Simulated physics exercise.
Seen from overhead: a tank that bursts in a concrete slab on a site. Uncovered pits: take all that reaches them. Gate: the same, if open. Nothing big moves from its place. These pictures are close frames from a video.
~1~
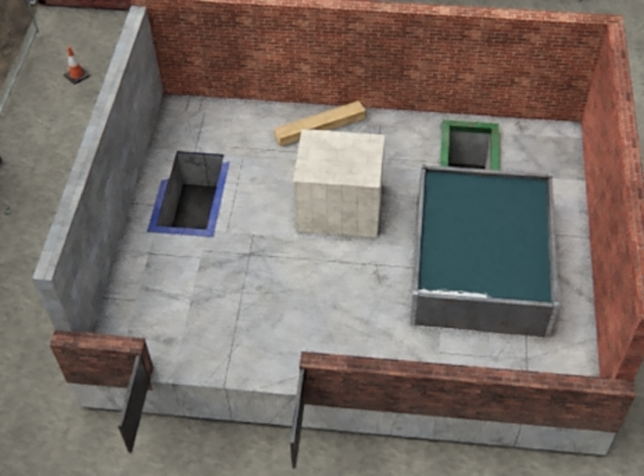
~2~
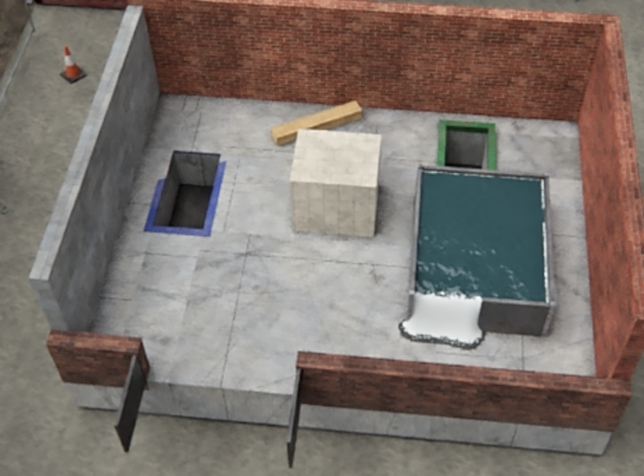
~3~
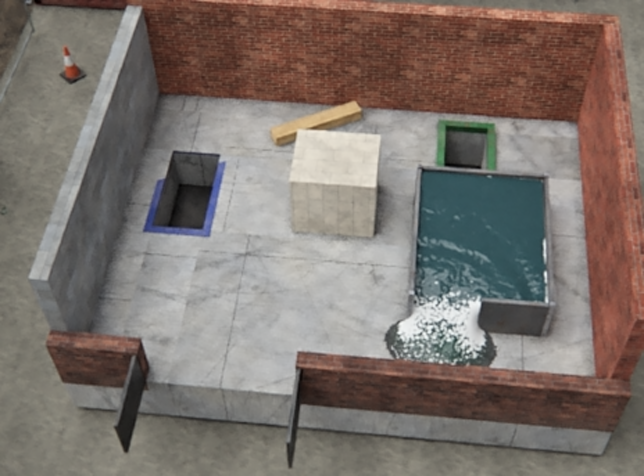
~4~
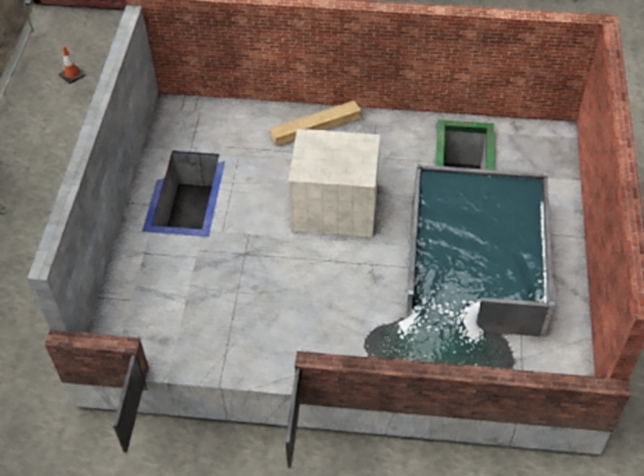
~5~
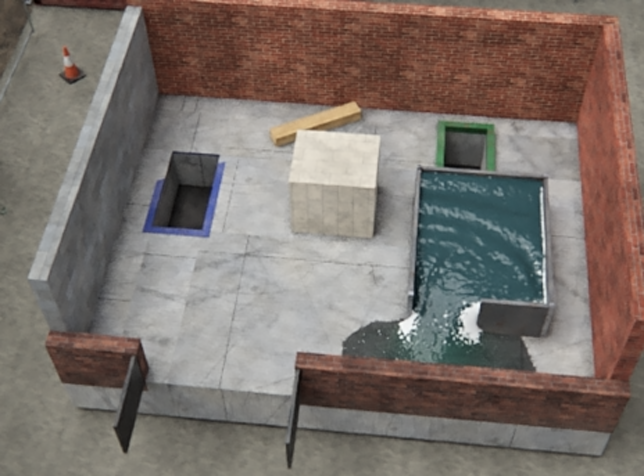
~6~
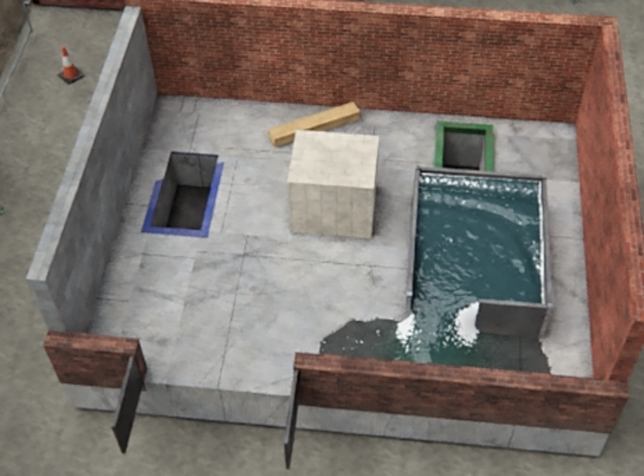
On a walled concrete slab with two open pits, a pale block and a wooden plank, a tank of dark teal water stands still at the right. Water bursts white from the left of its front side, then spreads left and right across the floor behind the low brick wall as ripples cross the tank.
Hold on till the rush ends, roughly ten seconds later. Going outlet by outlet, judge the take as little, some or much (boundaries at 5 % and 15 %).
My judgement: The gate ends up with some, the blue pit ends up with much, the green pit ends up with little.
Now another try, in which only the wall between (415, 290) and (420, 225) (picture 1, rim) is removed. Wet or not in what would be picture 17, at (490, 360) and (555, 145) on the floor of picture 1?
The first would be still unwetted and the second still unwetted.
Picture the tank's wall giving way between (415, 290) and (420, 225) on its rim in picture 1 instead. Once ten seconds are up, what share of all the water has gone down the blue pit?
The blue pit takes 25 per cent.
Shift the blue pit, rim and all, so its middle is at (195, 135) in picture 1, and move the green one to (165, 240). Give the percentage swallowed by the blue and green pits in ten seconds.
The blue pit ends up with 10 per cent, the green pit with 2 per cent.
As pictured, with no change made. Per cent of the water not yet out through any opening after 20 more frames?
96 percent or thereabouts.
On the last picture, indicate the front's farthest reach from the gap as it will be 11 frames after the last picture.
My estimate: Roughly (79, 360).
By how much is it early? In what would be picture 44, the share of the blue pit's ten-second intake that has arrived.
Share by then: 50 in a hundred.
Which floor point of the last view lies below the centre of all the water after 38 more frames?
The balance point is around (411, 269).
A moment on, water covers 20 % of the floor; the gate 0 %, the blue pit 0 %, the green pit 0 %.
Next, water covers 40 % of the floor; the gate 1 %, the blue pit 0 %, the green pit 0 %.
Then, water covers 60 % of the floor; the gate 3 %, the blue pit 1 %, the green pit 0 %.
Later, water covers 75 % of the floor; the gate 5 %, the blue pit 9 %, the green pit 1 %.
In the end, water covers 90 % of the floor; the gate 9 %, the blue pit 18 %, the green pit 2 %.
